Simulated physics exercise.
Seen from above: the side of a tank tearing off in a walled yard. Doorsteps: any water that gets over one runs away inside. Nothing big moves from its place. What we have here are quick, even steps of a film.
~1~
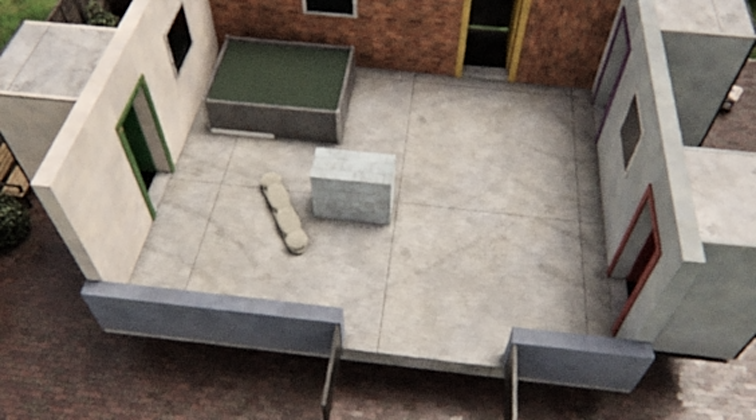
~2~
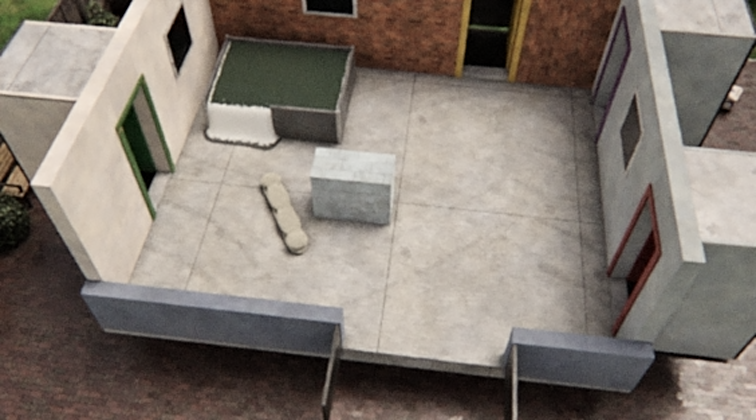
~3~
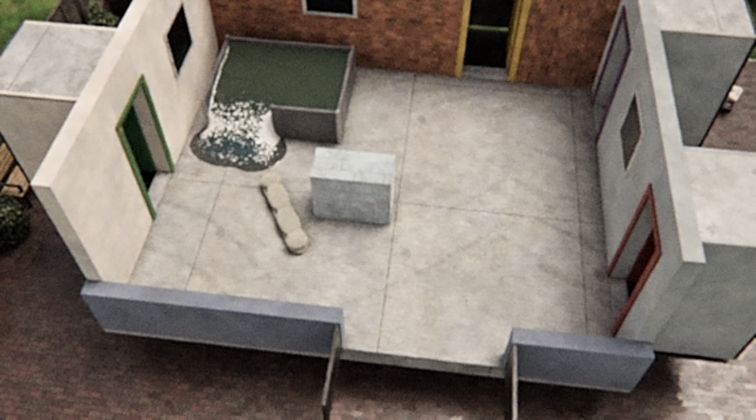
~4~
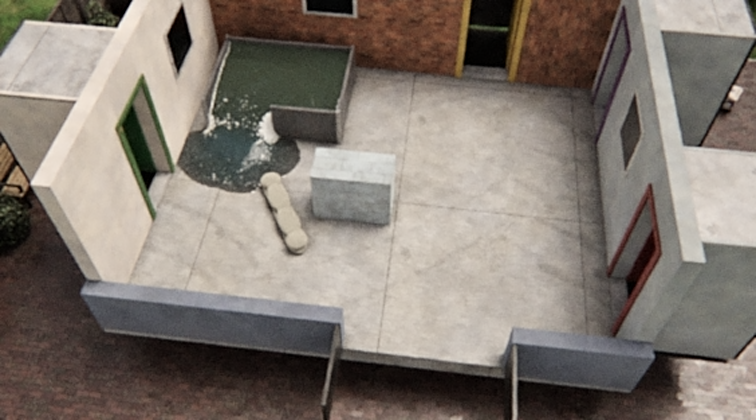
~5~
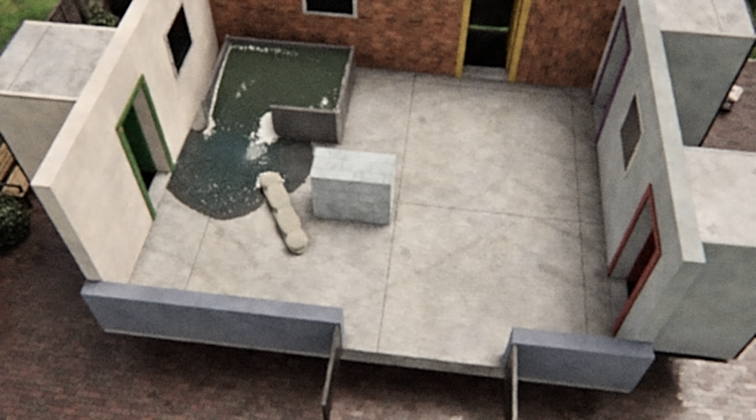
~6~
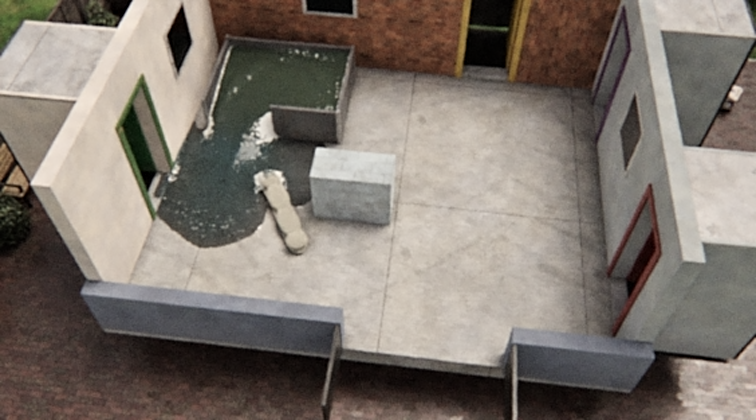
The video shows a walled yard from above as part of a tank's side gives way and greenish water pours out, spreading across the concrete floor past the green-framed door and around one end of a pale, lobed slab.
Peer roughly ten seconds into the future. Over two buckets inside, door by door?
Outcome: Yellow door: Not over the line on that one. Red door: Over the line on that one. Purple door: Not over the line on that one. Green door: Over the line on that one.
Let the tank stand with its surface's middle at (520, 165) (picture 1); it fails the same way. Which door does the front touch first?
The red-painted one is first.
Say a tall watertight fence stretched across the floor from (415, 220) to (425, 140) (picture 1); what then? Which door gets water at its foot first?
The one you want is the green door.
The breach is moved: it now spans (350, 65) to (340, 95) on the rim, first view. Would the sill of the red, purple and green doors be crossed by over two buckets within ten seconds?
The red door tops the limit, the purple door tops the limit, and the green door stays within the limit.
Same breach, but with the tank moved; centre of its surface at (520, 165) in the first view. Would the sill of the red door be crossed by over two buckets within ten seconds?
As far as I can tell, red gets swamped.
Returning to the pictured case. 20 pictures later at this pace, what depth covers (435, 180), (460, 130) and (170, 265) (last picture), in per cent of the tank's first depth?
Going in order, roughly 2, 0 and 40 %.
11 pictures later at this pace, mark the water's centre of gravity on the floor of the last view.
Point: (252, 159).
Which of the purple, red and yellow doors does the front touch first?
The door marked red, I reckon.
A moment on, water covers 20 % of the floor; the yellow door not reached, the red door not reached, the purple door not reached, the green door under two buckets in.
Next, water covers 30 % of the floor; the yellow door not reached, the red door not reached, the purple door not reached, the green door over two buckets in.
Then, water covers 45 % of the floor; the yellow door not reached, the red door not reached, the purple door not reached, the green door far over two buckets in.
Later, water covers 70 % of the floor; the yellow door not reached, the red door over two buckets in, the purple door wet at the sill, nothing in, the green door far over two buckets in.
In the end, water covers 85 % of the floor; the yellow door wet at the sill, nothing in, the red door far over two buckets in, the purple door under two buckets in, the green door far over two buckets in.
